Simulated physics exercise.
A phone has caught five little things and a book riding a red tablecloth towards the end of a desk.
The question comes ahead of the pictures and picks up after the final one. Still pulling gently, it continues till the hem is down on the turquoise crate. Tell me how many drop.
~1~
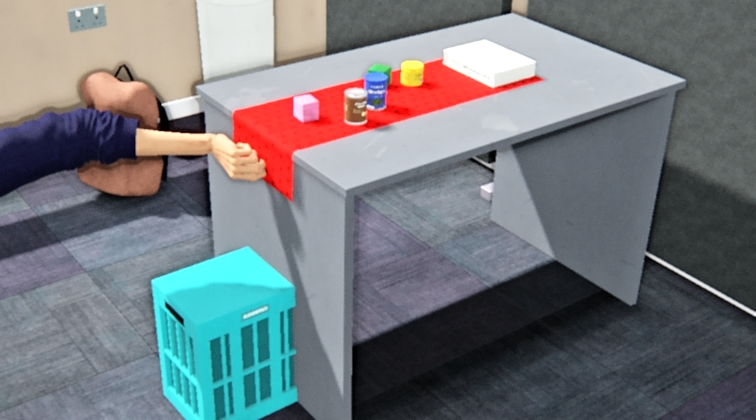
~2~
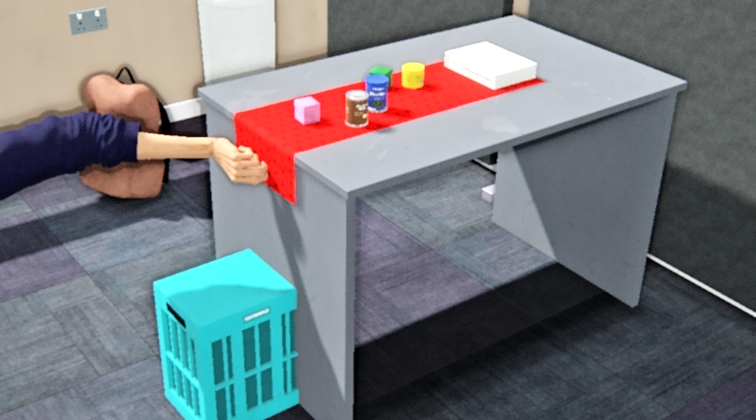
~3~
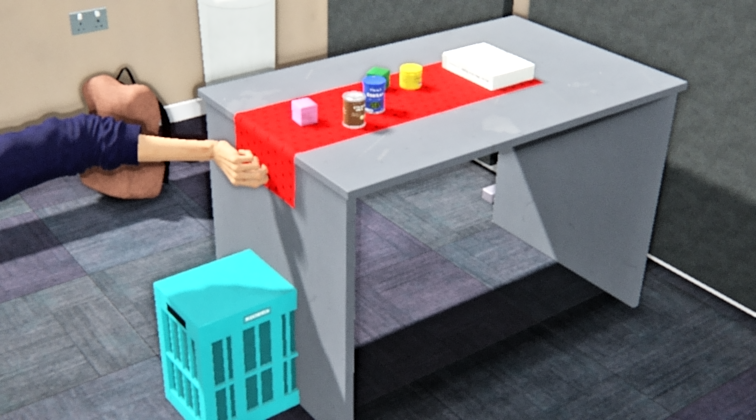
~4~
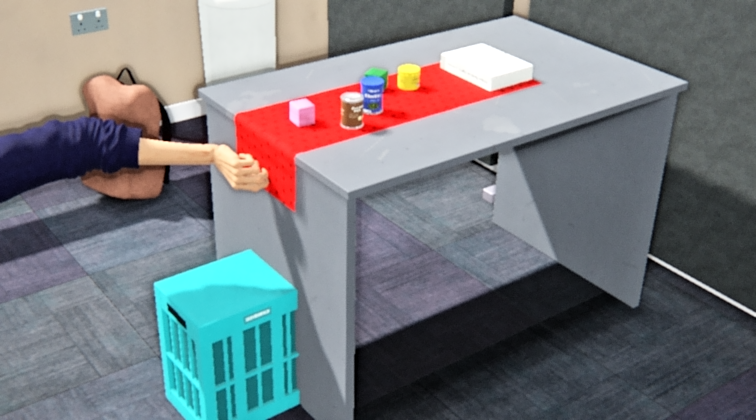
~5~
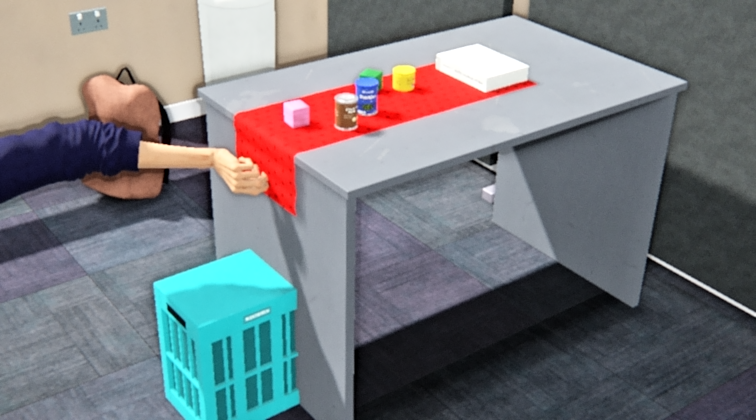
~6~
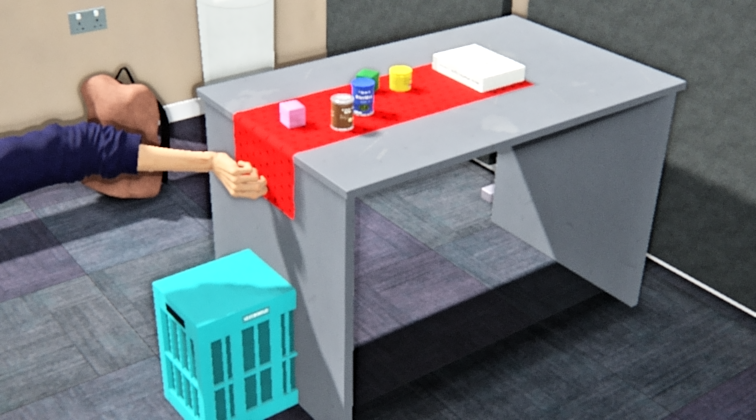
It drops two things over the edge.
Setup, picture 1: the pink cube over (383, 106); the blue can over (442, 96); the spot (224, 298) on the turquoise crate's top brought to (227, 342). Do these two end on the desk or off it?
The pink cube is lost, the blue can stays put.
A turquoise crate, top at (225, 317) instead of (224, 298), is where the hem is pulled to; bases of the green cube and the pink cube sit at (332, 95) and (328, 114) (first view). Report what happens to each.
Observed: Green cube departs; pink cube departs.
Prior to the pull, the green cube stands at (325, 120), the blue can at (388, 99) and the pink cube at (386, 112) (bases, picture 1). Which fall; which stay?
The green cube? It tips off. The blue can stays where it is, and the pink cube stays where it is.
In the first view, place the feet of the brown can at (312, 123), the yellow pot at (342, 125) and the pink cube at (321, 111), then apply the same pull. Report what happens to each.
Brown can dropped, yellow pot dropped, pink cube dropped.
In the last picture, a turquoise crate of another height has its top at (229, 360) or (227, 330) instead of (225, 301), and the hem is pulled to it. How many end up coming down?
In that case 4 and 3.
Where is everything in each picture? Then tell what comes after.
The first frame shows hem (293, 202); pink cube (306, 99); brown can (356, 93); blue can (376, 77); green cube (380, 68); yellow pot (413, 65); top of the crate (224, 298).
The second frame shows hem (296, 204); pink cube (307, 101).
The third frame shows hem (295, 208); brown can (354, 96).
The fourth frame shows hem (295, 211); blue can (372, 81); top of the crate (226, 301).
The fifth frame shows hem (296, 216); green cube (371, 73).
The sixth frame shows hem (294, 219); pink cube (293, 105); brown can (342, 98); blue can (363, 82); green cube (368, 73); yellow pot (401, 70).
Soon after, hem near (264, 226); all still up.
Then, hem on the crate; pink cube and brown can gone.
At rest, hem on the crate; pink cube and brown can gone. The count of fallen things is two.
